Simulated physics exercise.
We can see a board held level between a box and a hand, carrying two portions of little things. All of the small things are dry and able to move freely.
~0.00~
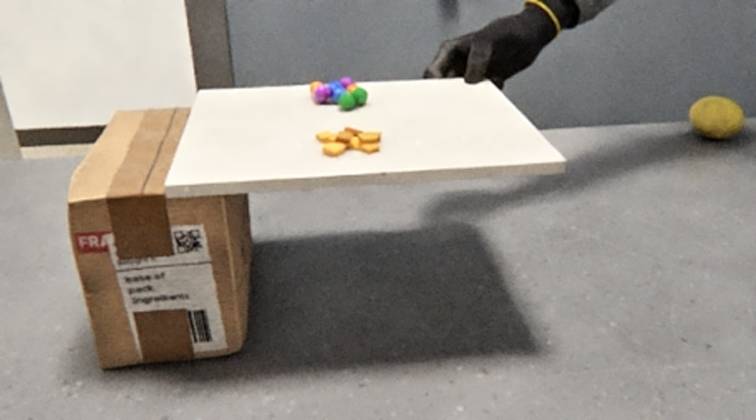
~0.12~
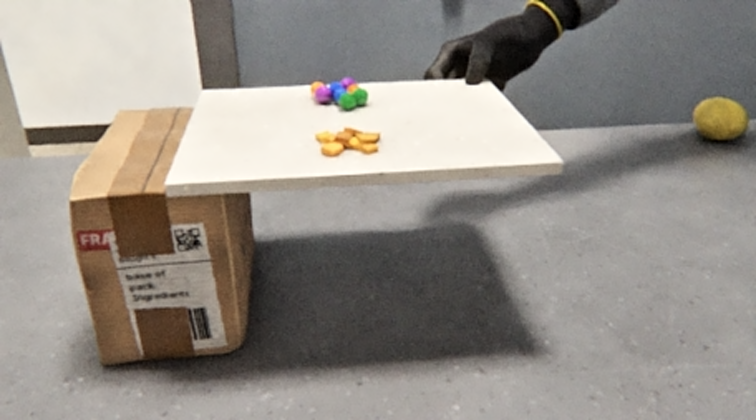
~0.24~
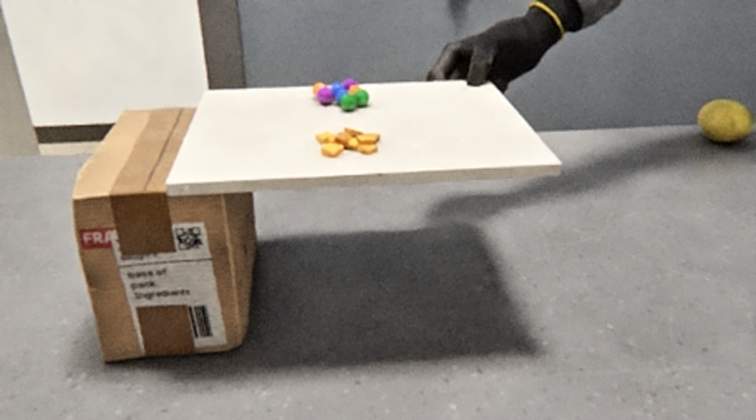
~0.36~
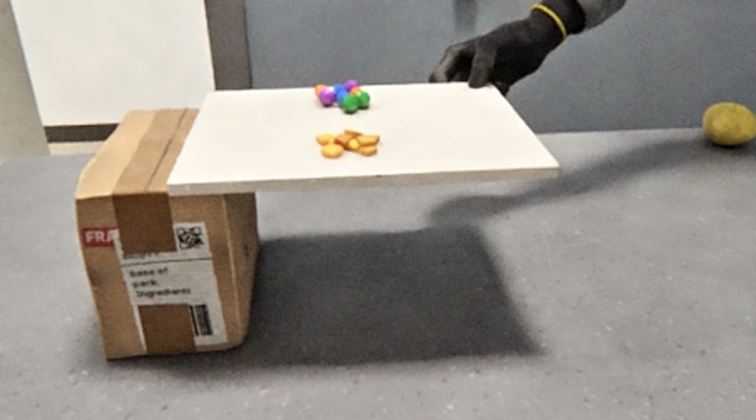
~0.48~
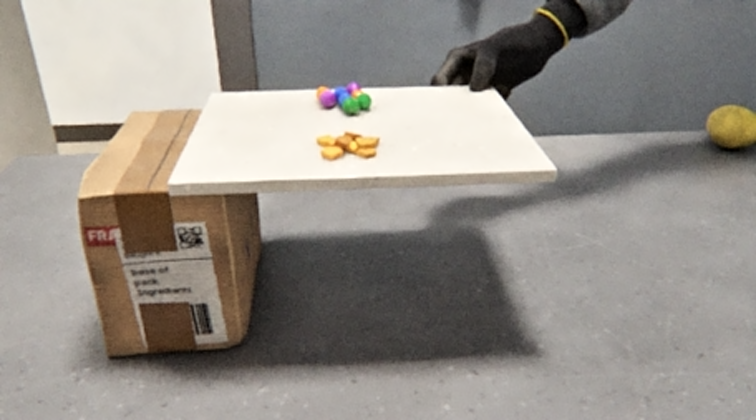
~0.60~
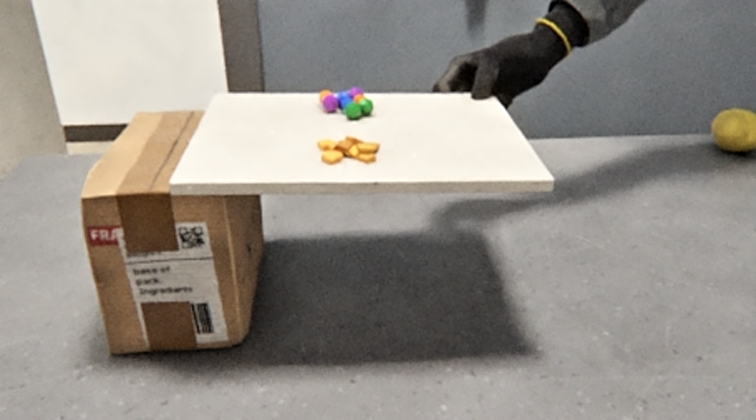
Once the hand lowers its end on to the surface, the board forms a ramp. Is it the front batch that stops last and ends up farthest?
No.
After 0.98 s, board sloping at 12°; near batch the whole lot still on the board; far batch the whole lot still on the board.
After 1.47 s, board sloping at 26°; near batch the whole lot still on the board; far batch mostly up to a board's length out.
After 2.00 s, board resting at 38°; near batch mostly less than half a board's length out; far batch mostly one to two board lengths out.
In the end (4.0 s), board resting at 38°; near batch mostly less than half a board's length out; far batch mostly more than two board lengths out, near half gone off the counter; the far batch has gone farther.
